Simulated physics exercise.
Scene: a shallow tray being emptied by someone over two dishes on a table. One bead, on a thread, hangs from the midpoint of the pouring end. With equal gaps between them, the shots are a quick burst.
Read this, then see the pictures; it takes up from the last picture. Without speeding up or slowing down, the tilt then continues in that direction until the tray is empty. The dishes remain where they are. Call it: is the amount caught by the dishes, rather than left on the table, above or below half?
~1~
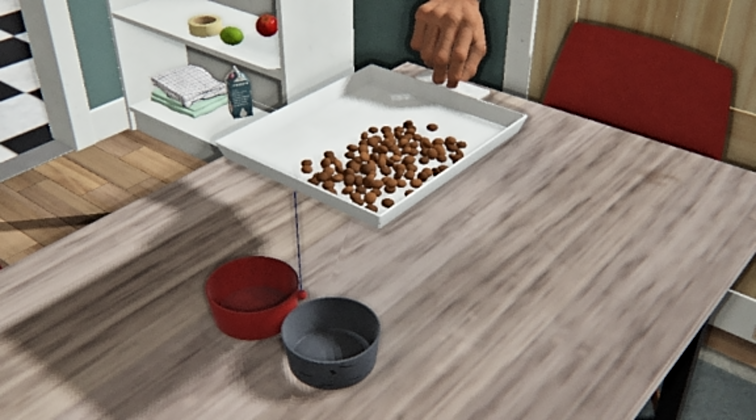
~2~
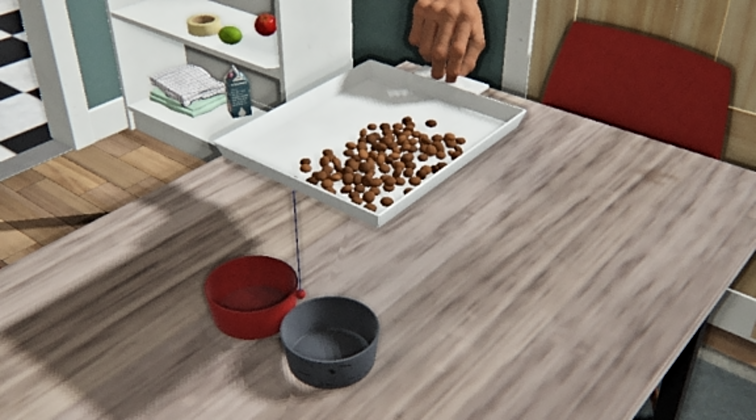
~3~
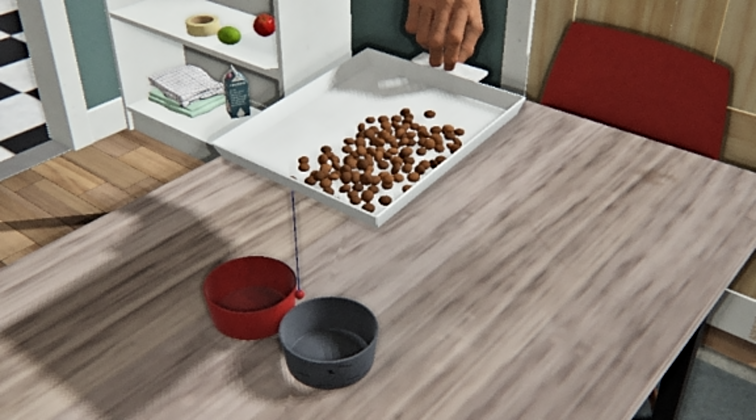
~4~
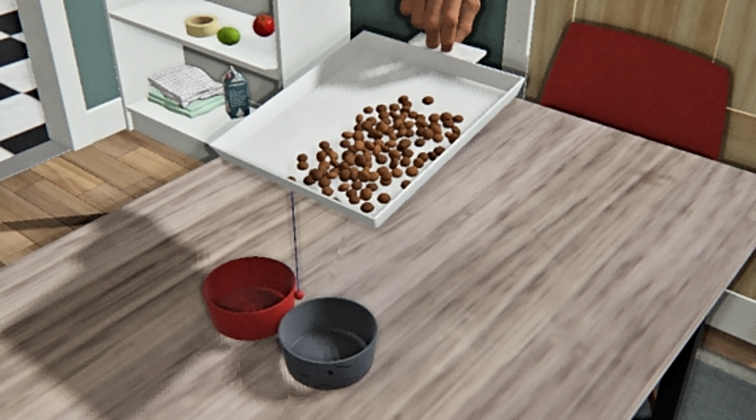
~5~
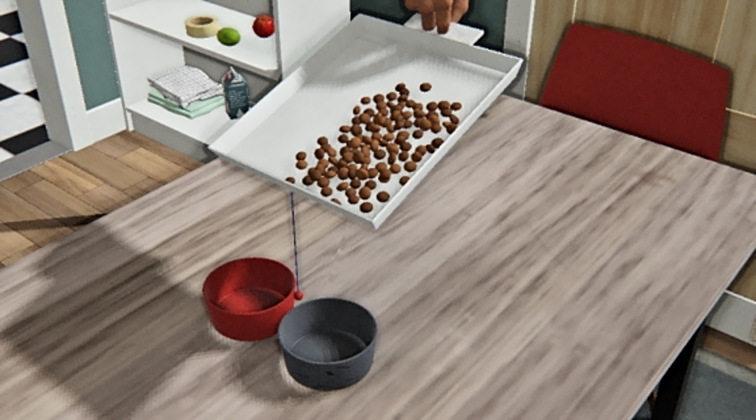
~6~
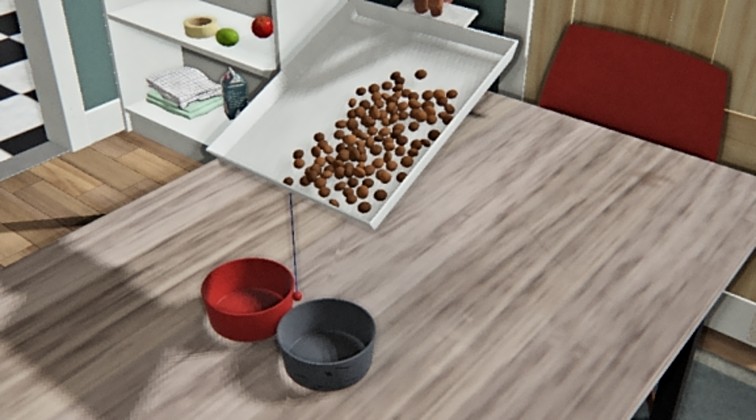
Below half.
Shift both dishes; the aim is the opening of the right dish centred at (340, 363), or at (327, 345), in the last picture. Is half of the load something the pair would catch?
First most of it, then more than half.
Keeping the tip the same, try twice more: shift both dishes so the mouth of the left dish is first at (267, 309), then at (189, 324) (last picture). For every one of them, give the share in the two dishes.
You'd get 60 in a hundred the first time and 50 in a hundred the second.
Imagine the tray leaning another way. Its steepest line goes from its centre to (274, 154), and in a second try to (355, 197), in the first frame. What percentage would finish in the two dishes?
You'd see roughly 80 per cent the first time and 40 per cent the second.
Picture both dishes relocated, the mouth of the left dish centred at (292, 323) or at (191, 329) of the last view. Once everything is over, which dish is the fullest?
In the first try it's the one on the left, and in the second it's the one on the right.
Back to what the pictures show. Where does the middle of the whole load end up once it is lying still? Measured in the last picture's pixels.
Near (262, 382).
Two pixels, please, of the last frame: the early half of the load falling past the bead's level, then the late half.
The first part passes (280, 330); everything after passes (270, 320).
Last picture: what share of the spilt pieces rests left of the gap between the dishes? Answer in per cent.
Some 70 %.
Just after the last frame, tray tipped steeply; almost all on the tray; about a tenth in the air.
A moment on, tray tipped past a quarter turn; about a tenth on the tray; about a tenth in the right dish; about a tenth in the left dish; roughly half outside both; roughly a third in the air.
Further on, tray tipped past a quarter turn; about a tenth in the right dish; about a tenth in the left dish; the larger part outside both.
When it is over, tray tipped past a quarter turn; about a tenth in the right dish; about a tenth in the left dish; roughly two thirds outside both.
